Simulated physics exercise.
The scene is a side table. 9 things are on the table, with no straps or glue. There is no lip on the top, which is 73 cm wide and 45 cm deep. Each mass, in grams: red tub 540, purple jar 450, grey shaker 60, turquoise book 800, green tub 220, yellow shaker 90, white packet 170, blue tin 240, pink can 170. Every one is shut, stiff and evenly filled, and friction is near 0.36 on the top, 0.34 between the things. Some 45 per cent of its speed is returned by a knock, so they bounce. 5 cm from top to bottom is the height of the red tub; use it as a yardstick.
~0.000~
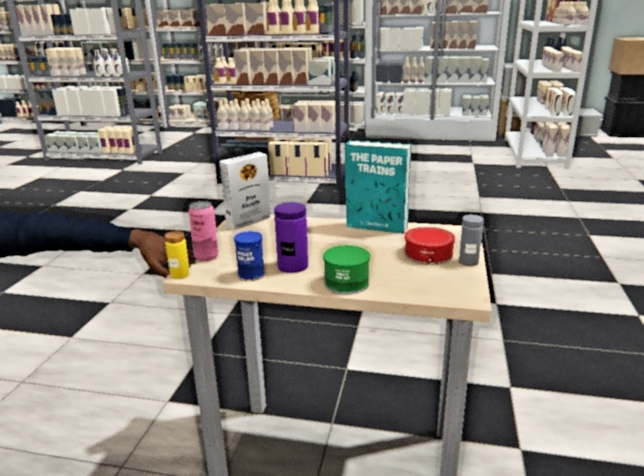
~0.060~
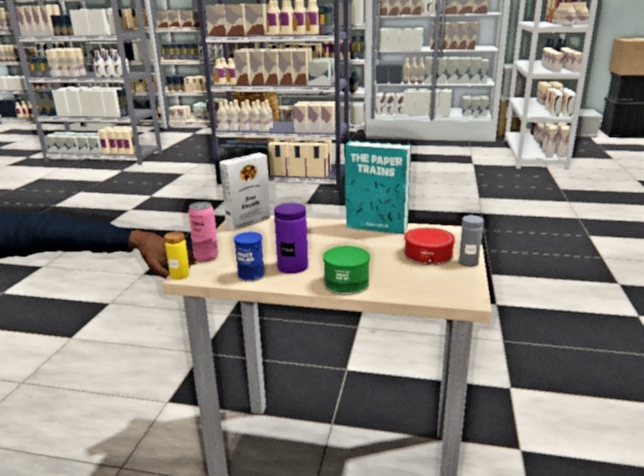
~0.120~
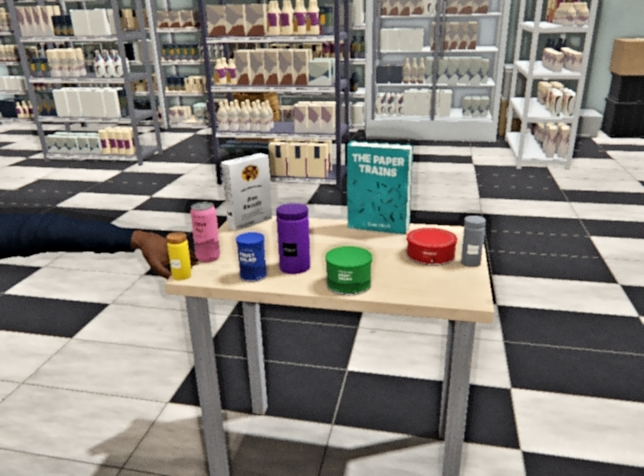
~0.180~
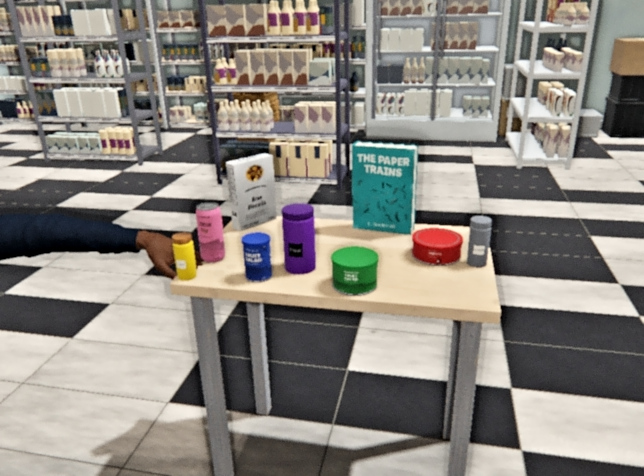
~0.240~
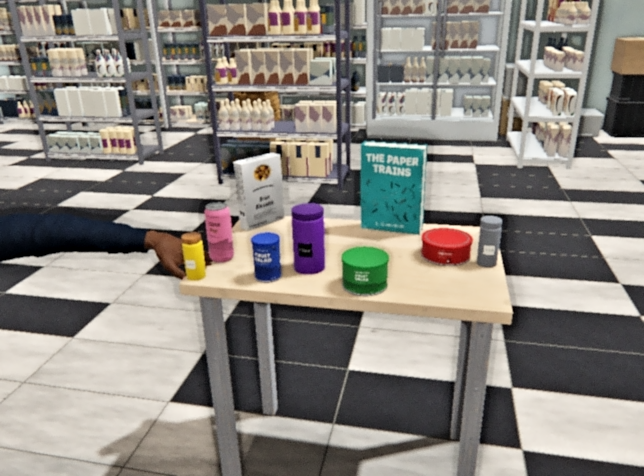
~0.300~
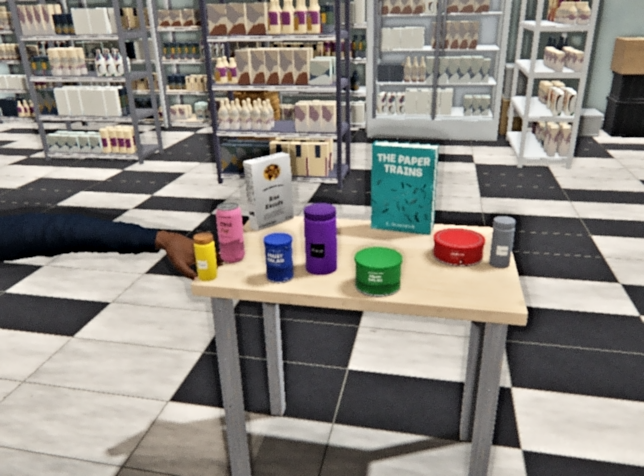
Small table of colourful containers and two upright books or boxes sliding slightly right, a hand at its left edge moving along.
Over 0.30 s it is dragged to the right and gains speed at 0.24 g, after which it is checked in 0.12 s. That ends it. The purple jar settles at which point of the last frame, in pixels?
At the point (366, 242).
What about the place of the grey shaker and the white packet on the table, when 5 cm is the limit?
The grey shaker stays put; the white packet gets shifted.
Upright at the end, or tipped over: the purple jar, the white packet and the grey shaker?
Here's how it ends: The purple jar never goes down, the white packet comes down, and the grey shaker never goes down.
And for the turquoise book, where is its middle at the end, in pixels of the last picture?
Its centre ends close to (444, 190) in the last view.
By 0.50 s, table along by 15 cm; purple jar 2 cm from its spot near (364, 242); white packet tilted 14°; grey shaker 2 cm from its spot.
By 0.60 s, table along by 15 cm; purple jar 3 cm from its spot near (366, 242); white packet tilted 41°; grey shaker tilted 6°.
By 0.80 s, table along by 15 cm; purple jar 3 cm from its spot near (366, 242); white packet on its side; grey shaker 2 cm from its spot.
When it is over (1.4 s), lying over on the table, white packet; the other 8 within 5 cm of the start. End places, in pixels of the last picture, purple jar near (366, 242).
